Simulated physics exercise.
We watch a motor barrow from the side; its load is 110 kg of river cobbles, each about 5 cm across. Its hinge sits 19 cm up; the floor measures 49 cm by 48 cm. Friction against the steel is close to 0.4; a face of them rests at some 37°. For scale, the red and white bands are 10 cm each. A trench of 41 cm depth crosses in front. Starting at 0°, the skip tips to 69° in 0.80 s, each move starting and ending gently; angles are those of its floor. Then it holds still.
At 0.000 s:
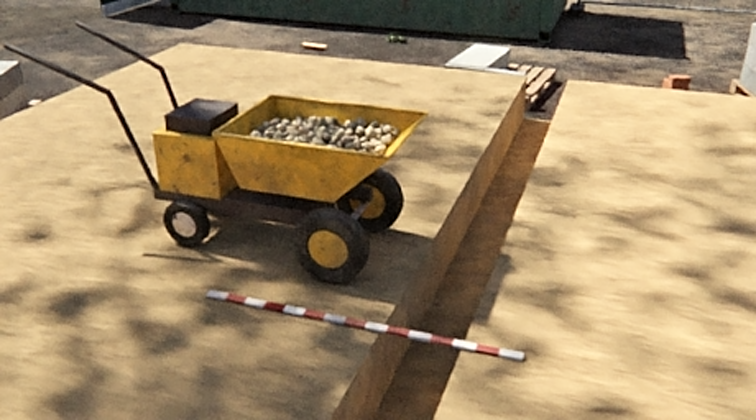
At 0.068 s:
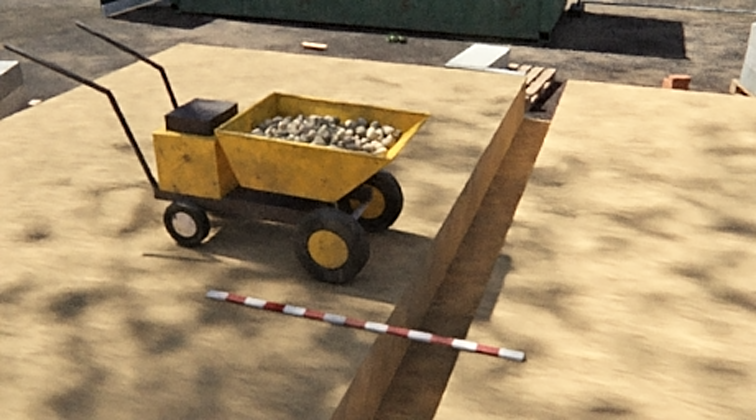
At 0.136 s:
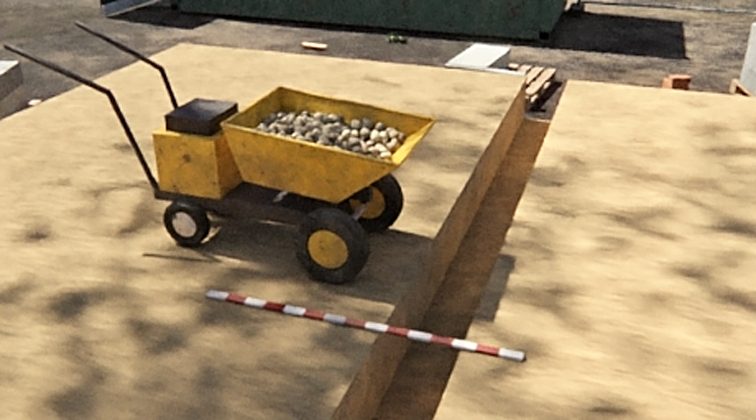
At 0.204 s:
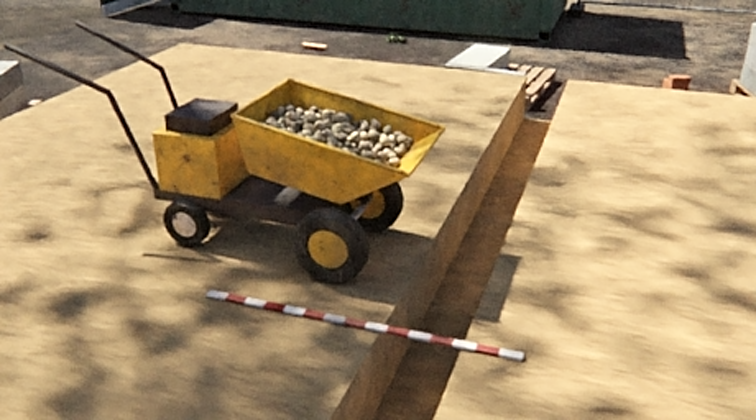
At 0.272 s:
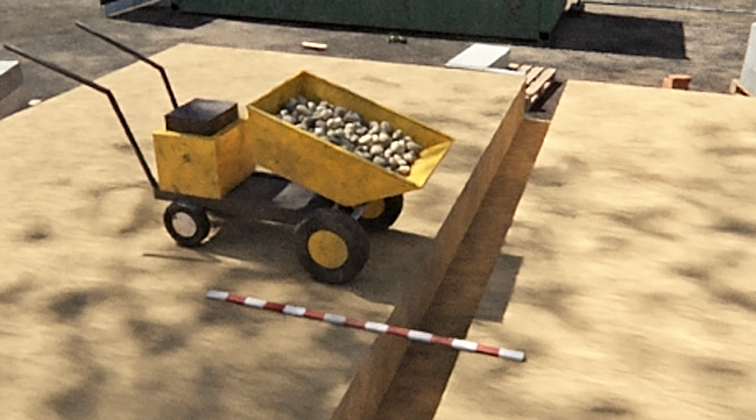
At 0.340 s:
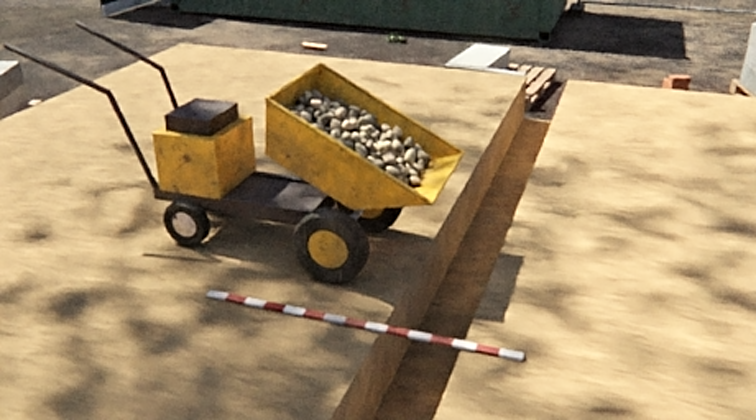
On a sandy building site, the yellow skip of a motor barrow full of cobbles tilting steadily towards a trench on the right.
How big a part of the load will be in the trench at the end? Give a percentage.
Close to 51 in a hundred.
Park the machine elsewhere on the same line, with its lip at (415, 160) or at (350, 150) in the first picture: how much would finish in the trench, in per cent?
First some 5, then 95 per cent.
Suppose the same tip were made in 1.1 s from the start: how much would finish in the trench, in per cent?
It would be near 55 per cent.
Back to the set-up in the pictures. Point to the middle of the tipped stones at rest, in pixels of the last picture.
Around (482, 318).
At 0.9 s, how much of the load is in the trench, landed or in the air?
Some 15 per cent.
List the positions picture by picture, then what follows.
Lip at (390, 157), floor tilted 0°, highest stones at (336, 129), in the first frame.
Lip at (392, 159), floor tilted 1°, highest stones at (328, 128); the stones move at 0.3 m/s on average, in the second frame.
The skip is at 5°, its lip at (400, 165); the top of the load is at (317, 123); the stones move at 0.5 m/s on average, in the third frame.
Lip at (410, 175), floor tilted 11°, highest stones at (301, 117); the stones move at 0.8 m/s on average, in the fourth frame.
Lip at (421, 188), floor tilted 19°, highest stones at (301, 108); the stones move at 0.9 m/s on average, in the fifth frame.
The skip is at 27°, its lip at (432, 204); the top of the load is at (313, 101); the stones move at 1.0 m/s on average, in the sixth frame.
After 0.6 s the floor is at 58°; 100 % in the skip; the foremost stones are at (450, 234).
After 0.9 s the floor is at 69°; 72 % in the skip, 14 % in the trench, 14 % past the trench; the foremost stones are at (527, 289).
After 1.2 s the floor is at 69°; 20 % in the skip, 33 % in the trench, 47 % past the trench; the foremost stones are at (654, 314).
After 3.2 s the floor is at 69°; 0 % in the skip, 51 % in the trench, 49 % past the trench; the foremost stones are past the picture's edge.
